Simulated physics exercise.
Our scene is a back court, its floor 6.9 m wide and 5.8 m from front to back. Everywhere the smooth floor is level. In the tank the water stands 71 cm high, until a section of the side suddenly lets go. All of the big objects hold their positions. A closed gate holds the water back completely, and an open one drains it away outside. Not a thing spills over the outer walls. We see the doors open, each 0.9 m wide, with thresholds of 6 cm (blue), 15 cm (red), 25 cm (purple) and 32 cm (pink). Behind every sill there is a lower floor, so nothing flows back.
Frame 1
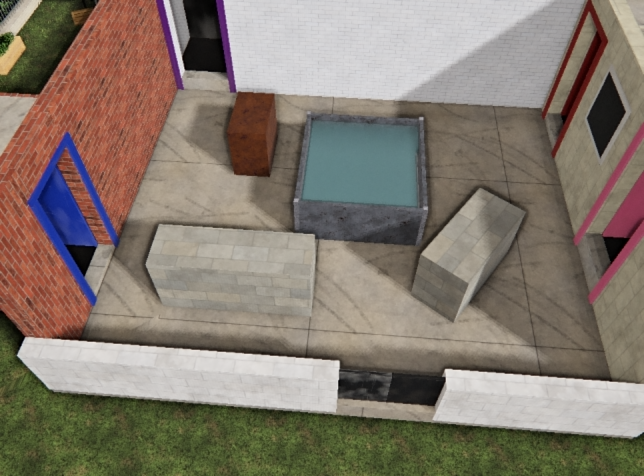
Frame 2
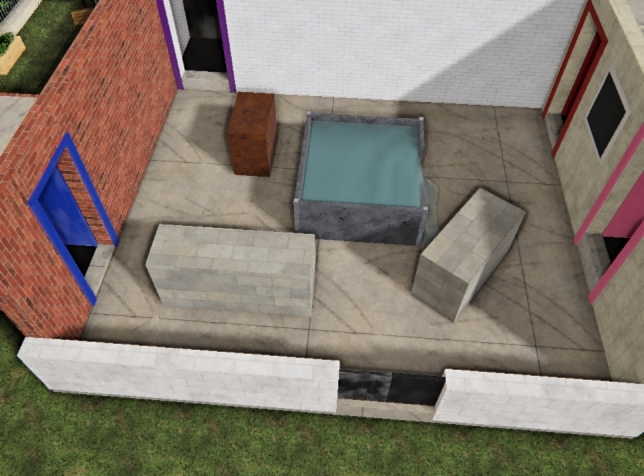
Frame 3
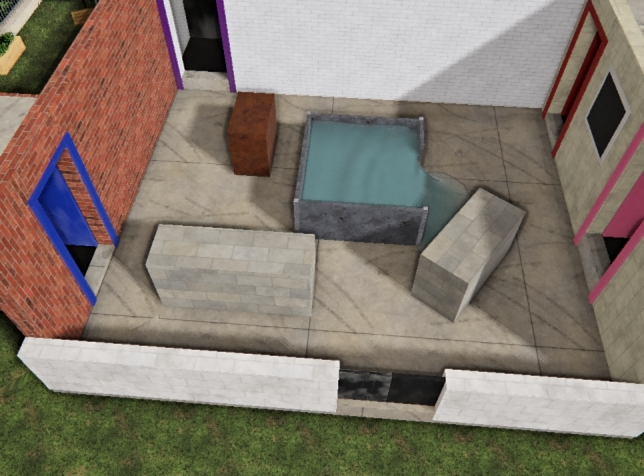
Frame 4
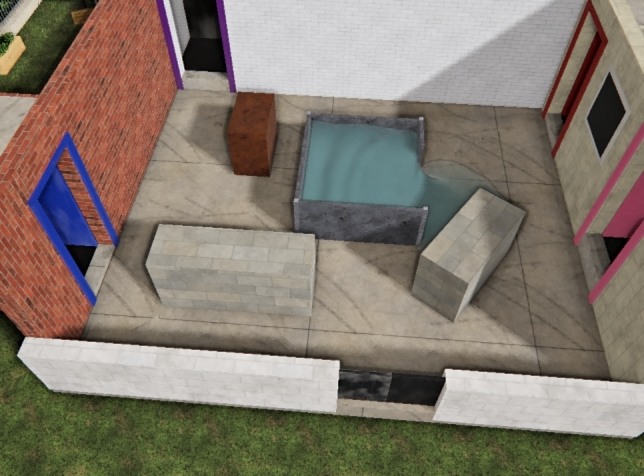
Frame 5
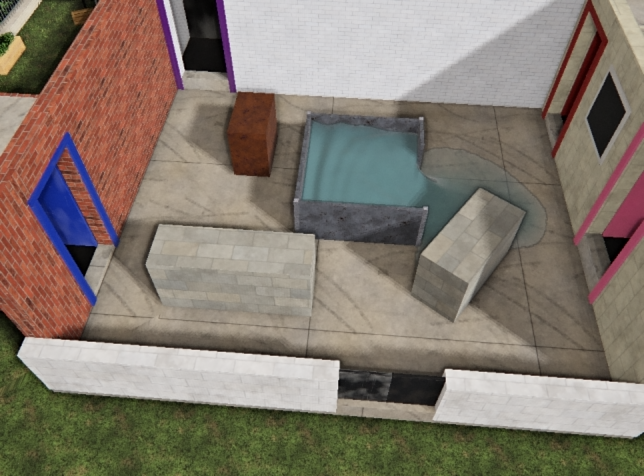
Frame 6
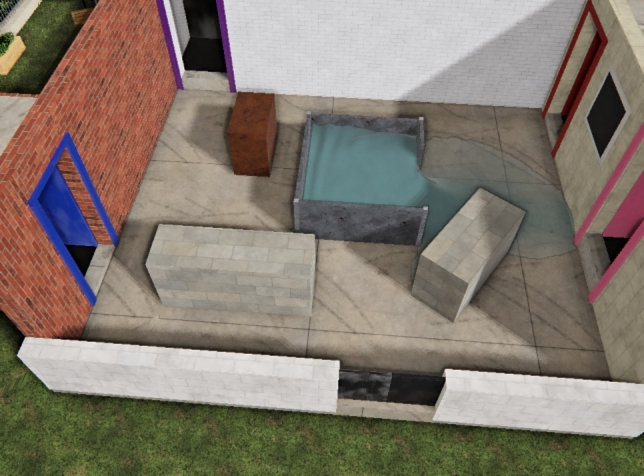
In a walled courtyard with coloured doorways, a square tank of still, blue-green water stands among a rusty-brown block and two grey ones. Water pours from the tank's right side, reaches the angled grey block, then spreads around behind it in a thin sheet across the floor toward the right wall.
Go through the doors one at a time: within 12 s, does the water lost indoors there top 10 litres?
In order: The blue door lets in a larger amount than the limit, the red door lets in a larger amount than the limit, the purple door lets in a smaller amount than the limit, the pink door lets in a smaller amount than the limit.
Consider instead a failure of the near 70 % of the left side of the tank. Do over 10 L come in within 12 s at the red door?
Compared with the limit, red is less.
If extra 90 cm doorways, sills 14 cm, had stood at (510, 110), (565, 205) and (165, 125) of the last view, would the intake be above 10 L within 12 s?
In turn: Beyond it, beyond it, short of it.
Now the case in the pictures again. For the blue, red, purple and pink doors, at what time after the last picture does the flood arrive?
Arrival: Blue 2.8 s, red 0.5 s, purple 3.6 s, pink 0.2 s.
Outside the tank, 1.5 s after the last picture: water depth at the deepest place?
Roughly 44 cm.
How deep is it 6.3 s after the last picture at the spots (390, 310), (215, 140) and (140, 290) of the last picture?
5, 2 and 4 cm.
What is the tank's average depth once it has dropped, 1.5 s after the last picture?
Some 29 cm on average.
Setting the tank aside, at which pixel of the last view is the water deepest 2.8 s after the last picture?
Position: About (542, 120).
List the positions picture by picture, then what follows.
The first frame shows still water, 71 cm deep, in the tank at (363, 162).
In the second frame, water pours out at (417, 198) and has run 0.7 m, to a hidden place; typically 9 cm deep outside, 71 cm at the tank's back.
In the third frame, water pours out at (417, 200) and has run 1.0 m, to (456, 183); typically 12 cm deep outside, 71 cm at the tank's back.
In the fourth frame, the front is at a hidden place, 1.4 m from the gap at (416, 202); 1.9 m2 of floor is under water; 68 cm left at the back of the tank.
In the fifth frame, the front is at (538, 207), 2.0 m from the gap at (416, 202); 3.1 m2 of floor is under water; 60 cm left at the back of the tank.
In the sixth frame, the front is at (562, 198), 2.4 m from the gap at (416, 202); 4.4 m2 of floor is under water; 62 cm left at the back of the tank.
Then, 0.7 s after the last picture water covers 20 % of the floor and is deepest (49 cm) near (442, 245); blue door not reached, red door 12 cm at the sill, 0 L in, purple door not reached, pink door 20 cm at the sill, 0 L in.
Then, 1.5 s after the last picture water covers 40 % of the floor and is deepest (44 cm) near (541, 114); blue door not reached, red door 18 cm at the sill, 1 L in, purple door not reached, pink door 20 cm at the sill, 0 L in.
Then, 2.8 s after the last picture water covers 65 % of the floor and is deepest (28 cm) near (542, 120); blue door not reached, red door 22 cm at the sill, 23 L in, purple door not reached, pink door 11 cm at the sill, 0 L in.
Then, 6.3 s after the last picture water covers 95 % of the floor and is deepest (14 cm) near (223, 96); blue door 6 cm at the sill, 0 L in, red door 10 cm at the sill, 48 L in, purple door 13 cm at the sill, 0 L in, pink door 6 cm at the sill, 0 L in.
Then, 11.3 s after the last picture water covers 100 % of the floor and is deepest (12 cm) near (290, 217); blue door 10 cm at the sill, 27 L in, red door 5 cm at the sill, 48 L in, purple door 8 cm at the sill, 0 L in, pink door 4 cm at the sill, 0 L in.
